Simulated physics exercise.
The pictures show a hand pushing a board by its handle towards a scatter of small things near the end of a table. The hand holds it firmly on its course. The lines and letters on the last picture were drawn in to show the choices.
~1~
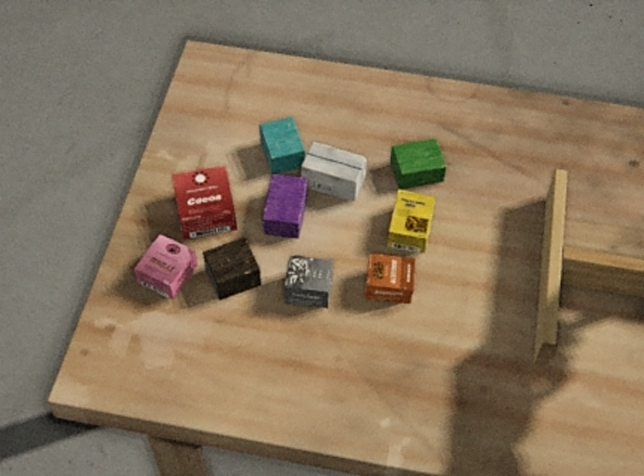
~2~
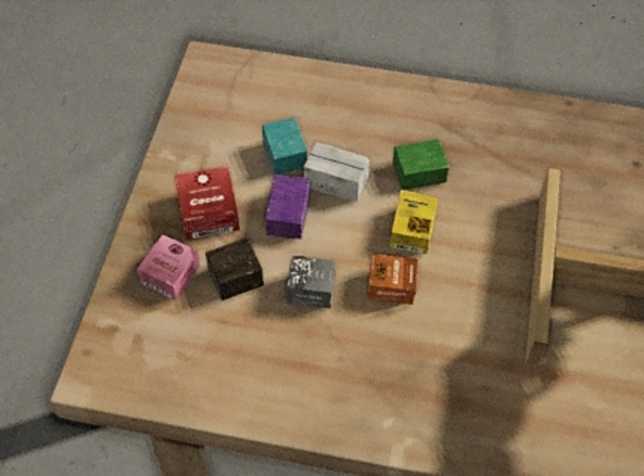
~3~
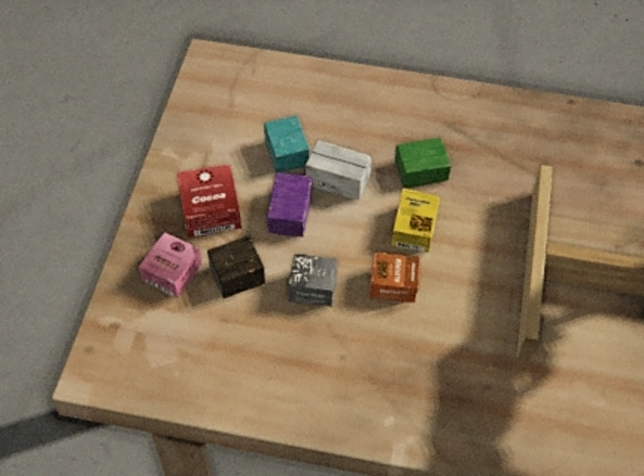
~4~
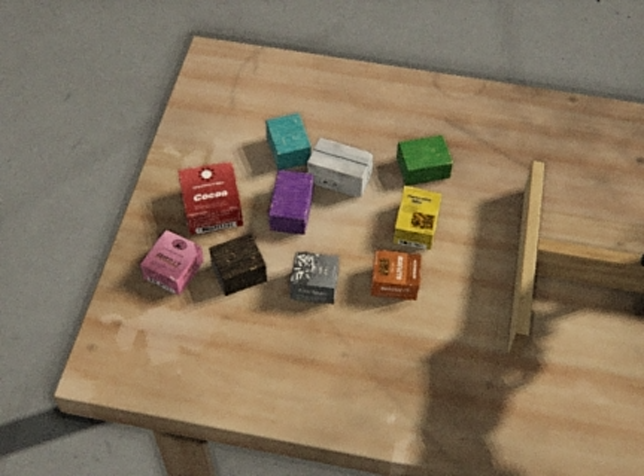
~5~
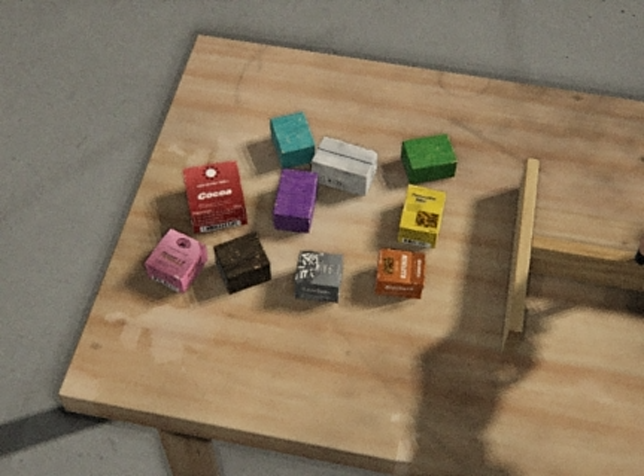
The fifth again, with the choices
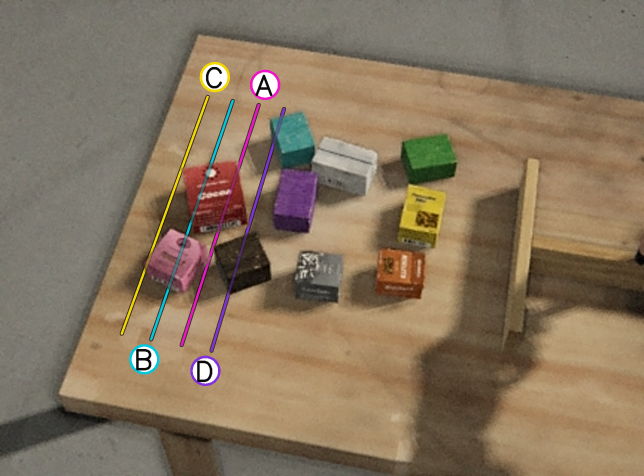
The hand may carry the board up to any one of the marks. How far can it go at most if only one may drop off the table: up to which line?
The farthest such stop is D.
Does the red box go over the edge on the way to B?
Yes.
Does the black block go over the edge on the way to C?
Yes.
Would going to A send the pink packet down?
Yes.
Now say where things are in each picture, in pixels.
Green block (418, 164); pink packet (166, 267); black block (232, 269), in the first frame.
Board (548, 250); red box (208, 203), in the second frame.
Board (539, 247); white box (339, 171), in the third frame.
Board (531, 243); turquoise block (288, 142), in the fourth frame.
Board (525, 240); orange packet (400, 275); green block (429, 159); pink packet (177, 262), in the fifth frame.
On the copy, A at (223, 215); B at (195, 210); C at (168, 205); D at (251, 219).
On D. First, board (425, 223); green block (405, 150); orange packet (386, 271).
Then, board (329, 207); pink packet (166, 259); black block (210, 265).
Finally, board (254, 194); pink packet (120, 261); red box (155, 179); none fallen.
By contrast, A drops two; B drops two; C drops four.
